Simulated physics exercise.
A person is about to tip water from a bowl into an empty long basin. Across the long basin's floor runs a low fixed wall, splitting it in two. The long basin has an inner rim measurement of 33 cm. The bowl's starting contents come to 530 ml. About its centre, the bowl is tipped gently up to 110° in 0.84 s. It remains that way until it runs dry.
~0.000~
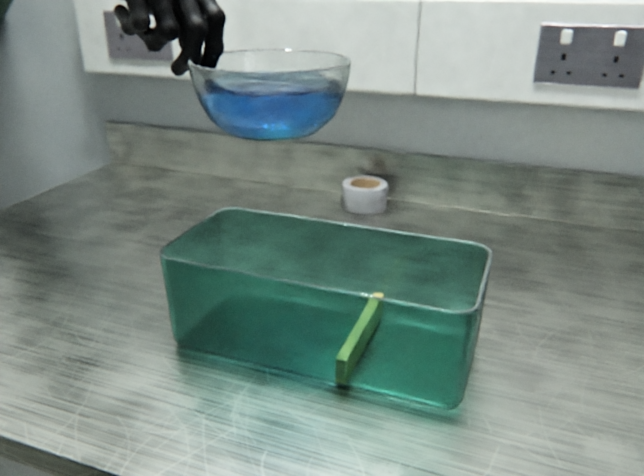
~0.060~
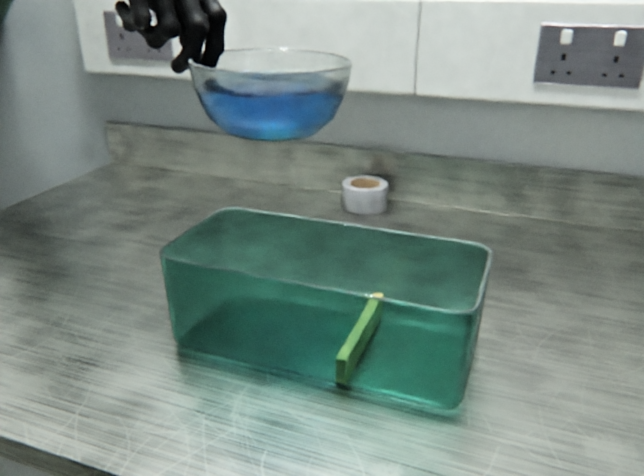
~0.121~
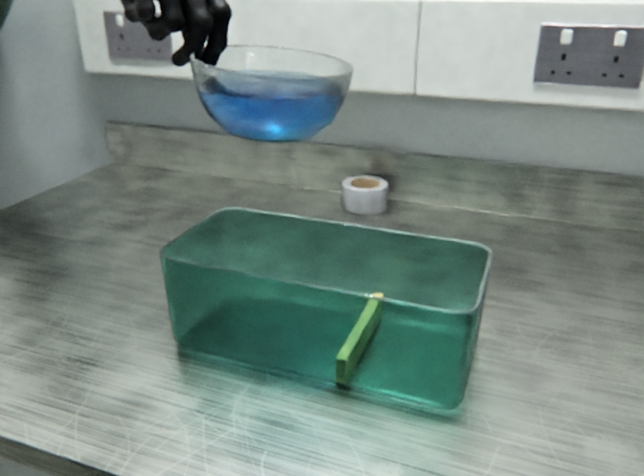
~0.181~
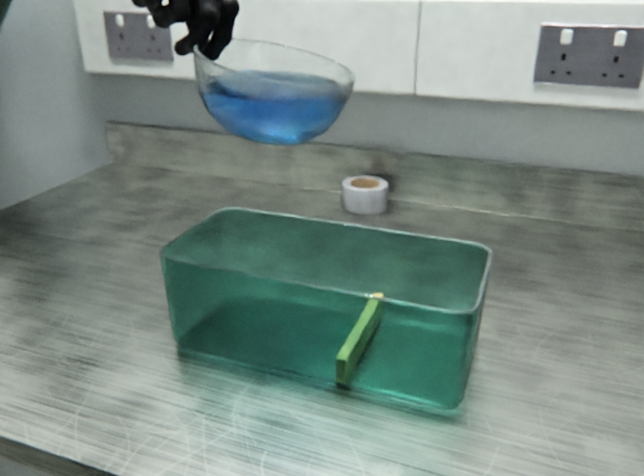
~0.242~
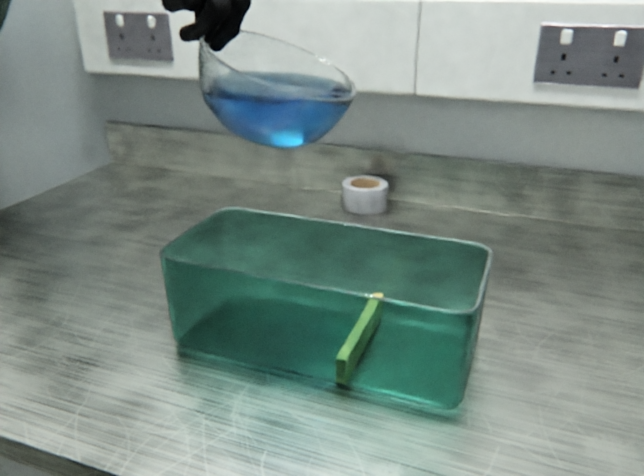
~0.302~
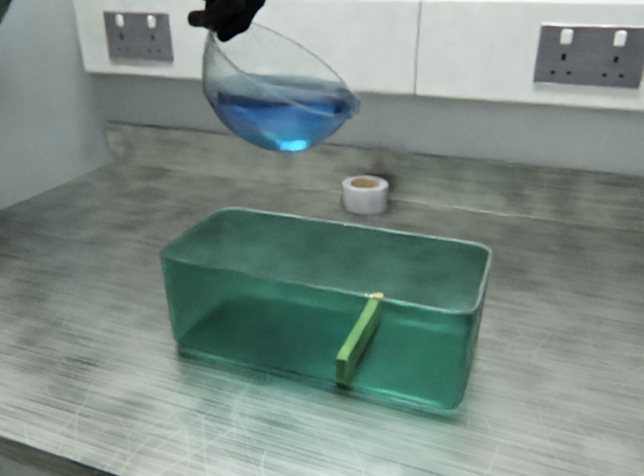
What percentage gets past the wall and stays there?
About 63 per cent.
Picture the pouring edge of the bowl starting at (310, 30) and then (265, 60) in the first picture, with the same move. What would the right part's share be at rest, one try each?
50 in a hundred, followed by 10 in a hundred.
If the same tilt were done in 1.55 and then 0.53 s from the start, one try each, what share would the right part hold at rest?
I'd say 75 percent on the first go, 50 percent on the next.
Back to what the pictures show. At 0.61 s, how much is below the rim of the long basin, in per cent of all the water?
Near 44 in a hundred.
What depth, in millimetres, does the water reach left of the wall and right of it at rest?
Some 6 mm on the left and 22 mm on the right.
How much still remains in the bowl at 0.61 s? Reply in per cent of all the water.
Close to 16 percent of the liquid remains at that time.
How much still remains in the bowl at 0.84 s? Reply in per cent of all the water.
About 0 % is still there.
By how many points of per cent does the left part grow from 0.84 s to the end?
Around 8 in a hundred.
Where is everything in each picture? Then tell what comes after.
Tilt 0°; pouring edge (345, 66); surface from (211, 77) to (342, 87); the long basin's rim runs from (192, 230) to (485, 279); the wall's top is at (362, 324), in the first frame.
Tilt 1°; pouring edge (346, 68); surface from (211, 77) to (342, 87), in the second frame.
Tilt 6°; pouring edge (348, 75); surface from (213, 75) to (343, 90), in the third frame.
Tilt 12°; pouring edge (349, 85); surface from (215, 74) to (346, 92), in the fourth frame.
Tilt 21°; pouring edge (350, 99); surface from (217, 75) to (350, 94), in the fifth frame.
Tilt 32°; pouring edge (348, 114); surface from (221, 79) to (351, 102); 3 per cent is over the edge, in the sixth frame.
After 0.61 s the tilt is 91° and 16 per cent is still to pour, 1 is left of the wall and 44 right of it.
After 0.84 s the tilt is 110° and 0 per cent is still to pour, 28 is left of the wall and 67 right of it.
After 1.08 s the tilt is 110° and 0 per cent is still to pour, 35 is left of the wall and 63 right of it.
After 1.34 s the tilt is 110° and 0 per cent is still to pour, 36 is left of the wall and 63 right of it.
In the end 36 per cent lies left of the wall, 63 right of it and 2 outside.
